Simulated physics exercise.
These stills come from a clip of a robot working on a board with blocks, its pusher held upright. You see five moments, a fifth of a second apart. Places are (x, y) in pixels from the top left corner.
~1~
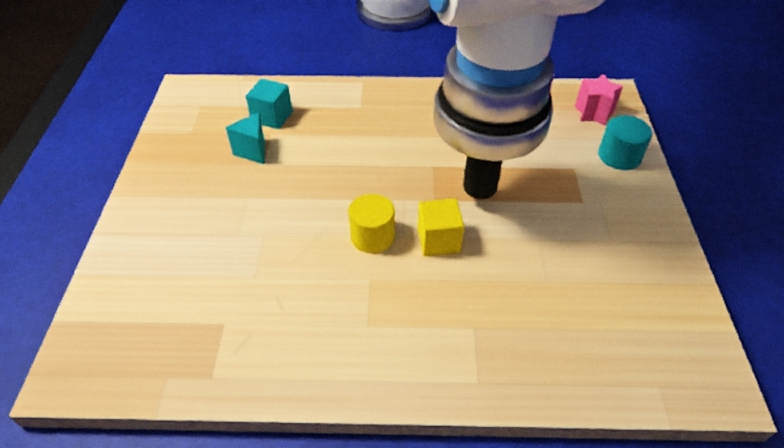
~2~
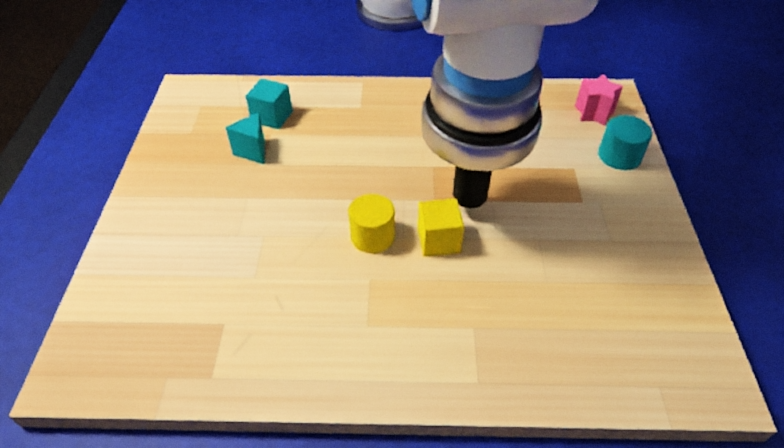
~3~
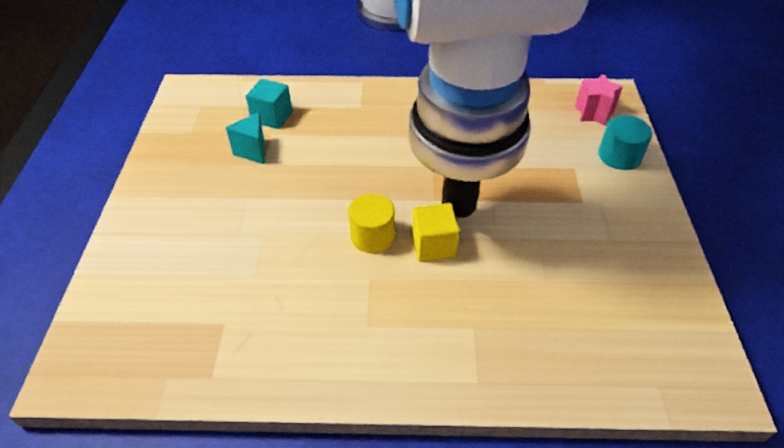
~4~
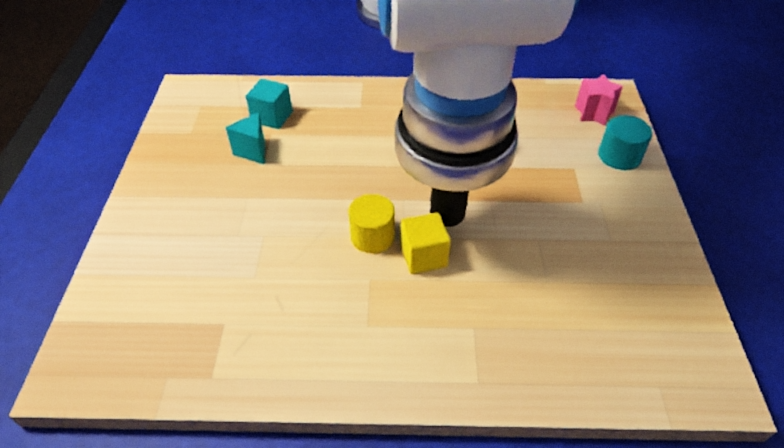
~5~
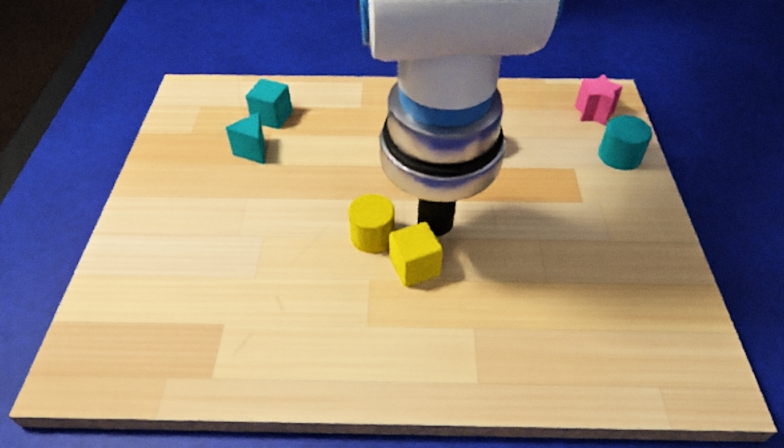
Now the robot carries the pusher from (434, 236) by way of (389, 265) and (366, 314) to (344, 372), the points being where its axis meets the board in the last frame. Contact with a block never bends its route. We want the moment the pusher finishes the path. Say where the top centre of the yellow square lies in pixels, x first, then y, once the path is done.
When the path ends, it will be at (401, 315).
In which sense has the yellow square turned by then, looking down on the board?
Answer: Against the clock.
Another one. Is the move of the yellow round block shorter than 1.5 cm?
Yes.
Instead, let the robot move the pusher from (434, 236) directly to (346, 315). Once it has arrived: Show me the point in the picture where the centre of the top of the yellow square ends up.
If I read the scene right, the answer is (384, 307).
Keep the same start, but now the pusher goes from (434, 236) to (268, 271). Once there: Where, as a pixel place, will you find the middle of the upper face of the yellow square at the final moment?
It is going to be at (394, 253).
On the path given first. One third of the way, pusher at (388, 254); yellow round block at (363, 211); yellow square at (397, 271), turned 75° anticlockwise.
Two thirds of the way, pusher at (365, 303); yellow round block at (363, 211); yellow square at (399, 310).
At the end, pusher at (343, 361); yellow round block at (363, 211); yellow square at (401, 314), turned 140° anticlockwise.
